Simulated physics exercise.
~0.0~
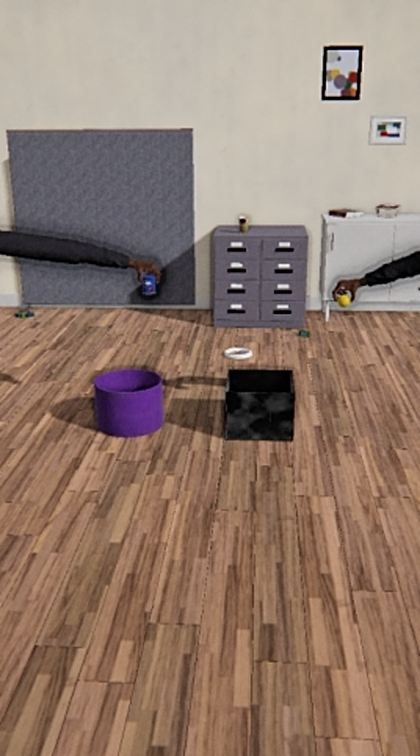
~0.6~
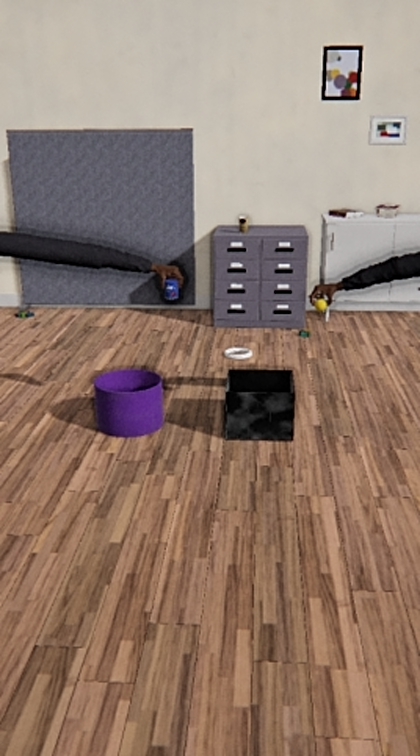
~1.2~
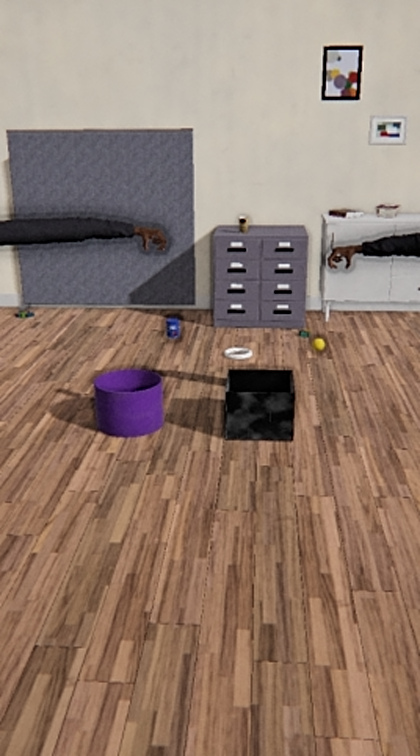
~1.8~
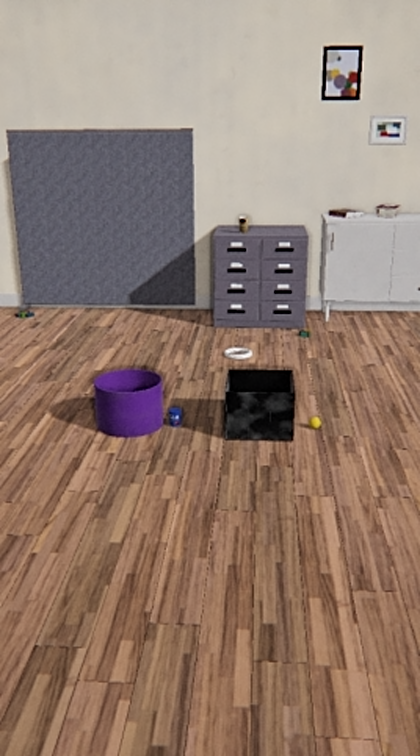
Two hands release a blue tin and a lemon, which fall beside the open containers.
